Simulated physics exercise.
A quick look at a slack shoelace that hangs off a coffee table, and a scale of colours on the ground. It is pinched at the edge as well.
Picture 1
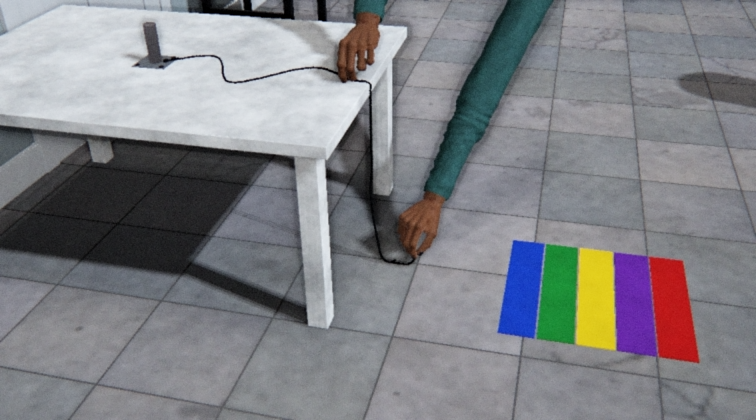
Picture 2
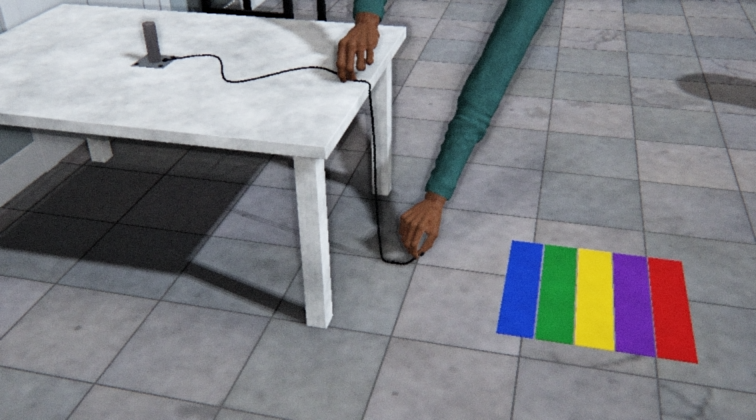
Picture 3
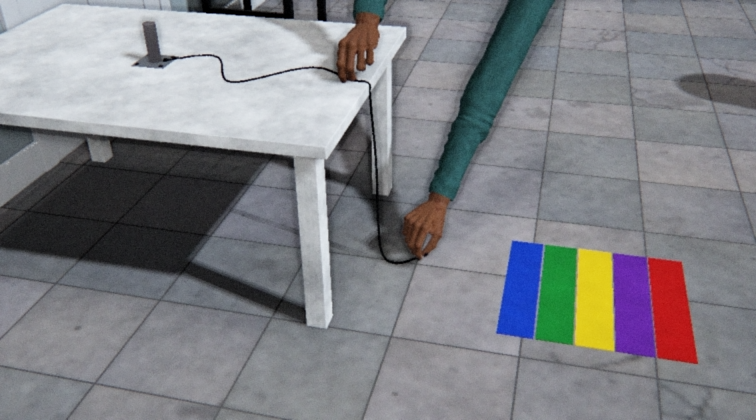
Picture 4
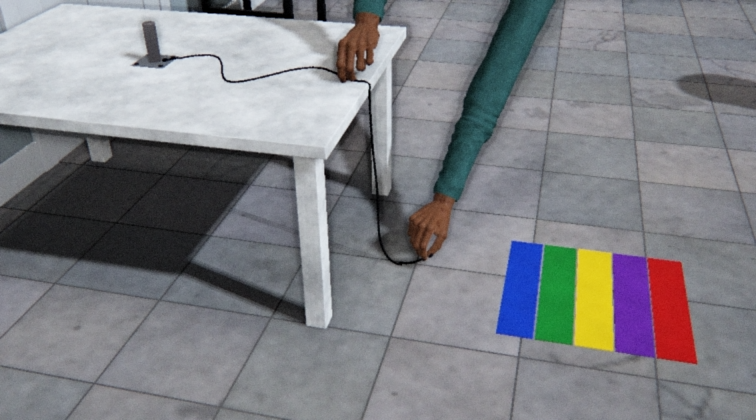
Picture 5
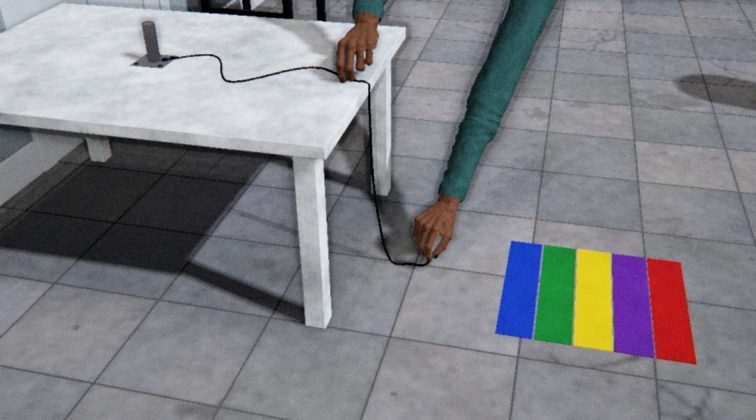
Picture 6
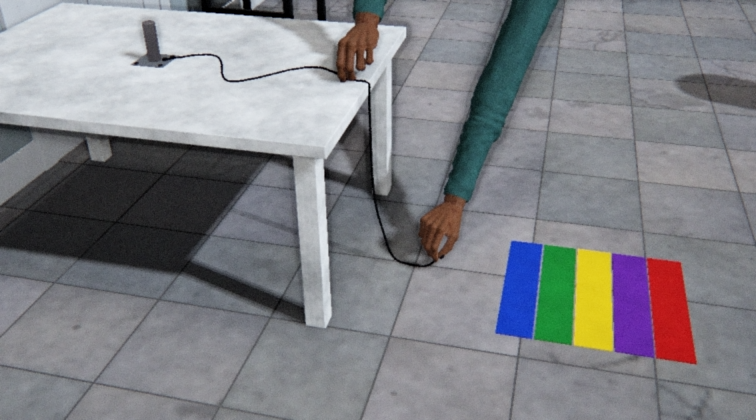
At first, a black cord runs across a white table, pinched at the edge by one hand, while another hand holds its hanging end near the floor, left of five coloured stripes. The lower hand then slowly draws the end a short way right, while the upper hand stays still.
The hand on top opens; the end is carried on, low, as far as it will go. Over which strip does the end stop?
Over purple.
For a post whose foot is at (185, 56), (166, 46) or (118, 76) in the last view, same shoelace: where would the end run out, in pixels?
Near (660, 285), (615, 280) and (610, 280).
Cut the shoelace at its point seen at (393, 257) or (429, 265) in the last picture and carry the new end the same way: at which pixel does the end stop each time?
About (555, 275) and (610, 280).
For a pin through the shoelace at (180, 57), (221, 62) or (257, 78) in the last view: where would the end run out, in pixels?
Try by try, around (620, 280), (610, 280) and (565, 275).
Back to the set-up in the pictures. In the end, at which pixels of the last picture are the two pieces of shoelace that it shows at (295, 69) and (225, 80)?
About (349, 80), and the other about (276, 73).
Soon after, end near (569, 275); over green.
Then, end near (607, 280); over yellow.
At full stretch, end near (630, 283); over purple. The end stops over the purple strip.
